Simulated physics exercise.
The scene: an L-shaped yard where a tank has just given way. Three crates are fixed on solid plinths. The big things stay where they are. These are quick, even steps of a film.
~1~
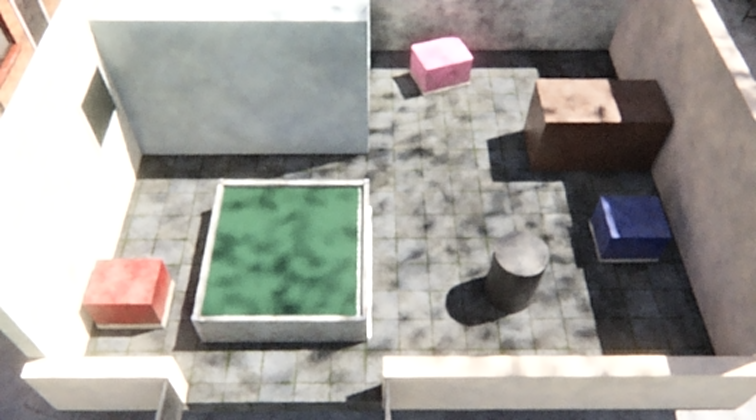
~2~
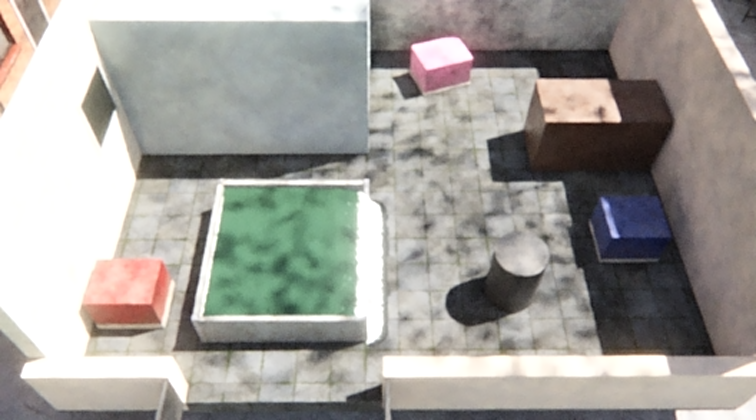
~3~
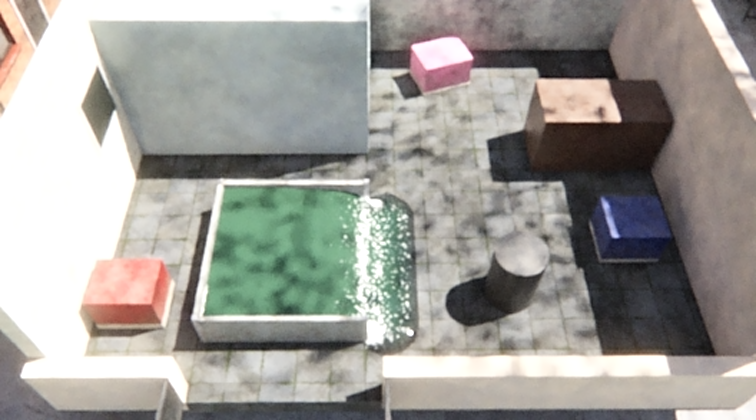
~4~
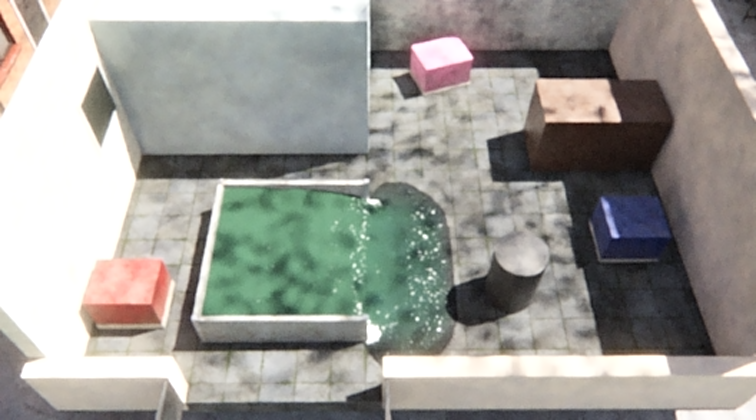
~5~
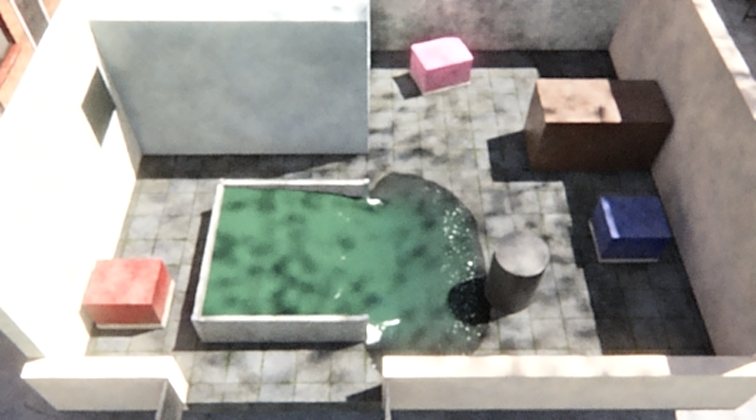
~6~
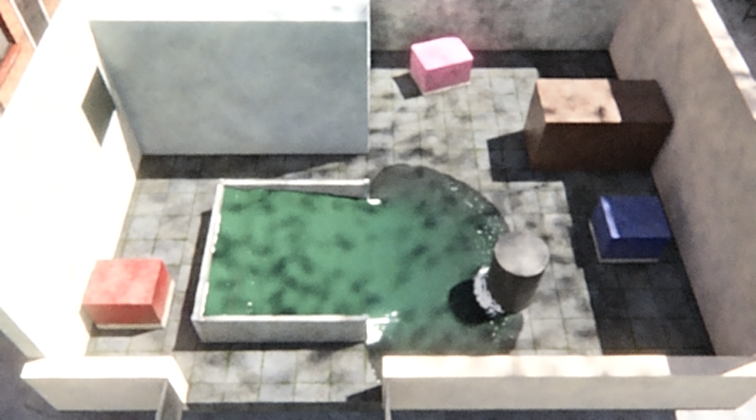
Green water sits still in a square, low-walled tank in a paved yard, then breaks out through its right side in a white, foaming strip. It spreads rightward over the paving in a widening rounded sheet, reaches the grey cylinder and splashes white around its base, while the colored boxes stay put.
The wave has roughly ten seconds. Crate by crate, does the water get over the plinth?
One by one: The blue crate is wetted; the red crate escapes dry; the pink crate is wetted.
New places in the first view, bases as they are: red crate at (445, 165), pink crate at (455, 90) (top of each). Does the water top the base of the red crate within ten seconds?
In short: Red is wetted.
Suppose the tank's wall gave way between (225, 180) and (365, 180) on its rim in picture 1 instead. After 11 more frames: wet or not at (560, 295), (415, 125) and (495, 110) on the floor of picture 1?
In that order: Dry, flooded, wet.
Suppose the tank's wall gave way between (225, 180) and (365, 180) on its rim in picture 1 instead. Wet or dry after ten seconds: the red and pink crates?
One by one: Red crate is soaked; pink crate takes water.
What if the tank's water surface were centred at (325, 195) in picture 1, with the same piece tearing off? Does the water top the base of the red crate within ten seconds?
In short: The red crate takes water.
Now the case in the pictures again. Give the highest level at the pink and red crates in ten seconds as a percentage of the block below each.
Roughly 320 per cent, then 50 per cent.
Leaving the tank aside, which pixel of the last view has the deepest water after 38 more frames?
Near (535, 284).
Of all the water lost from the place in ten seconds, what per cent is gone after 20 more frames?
About 0 per cent.
A moment on, water covers 30 % of the floor; the blue crate water round its plinth, the red crate not reached, the pink crate not reached.
Next, water covers 45 % of the floor; the blue crate water round its plinth, the red crate not reached, the pink crate not reached.
Then, water covers 50 % of the floor; the blue crate water round its plinth, the red crate not reached, the pink crate water round its plinth.
Later, water covers 70 % of the floor; the blue crate water round its plinth, the red crate not reached, the pink crate water round its plinth.
In the end, water covers 95 % of the floor; the blue crate was topped, the red crate stayed above the water, the pink crate was topped.
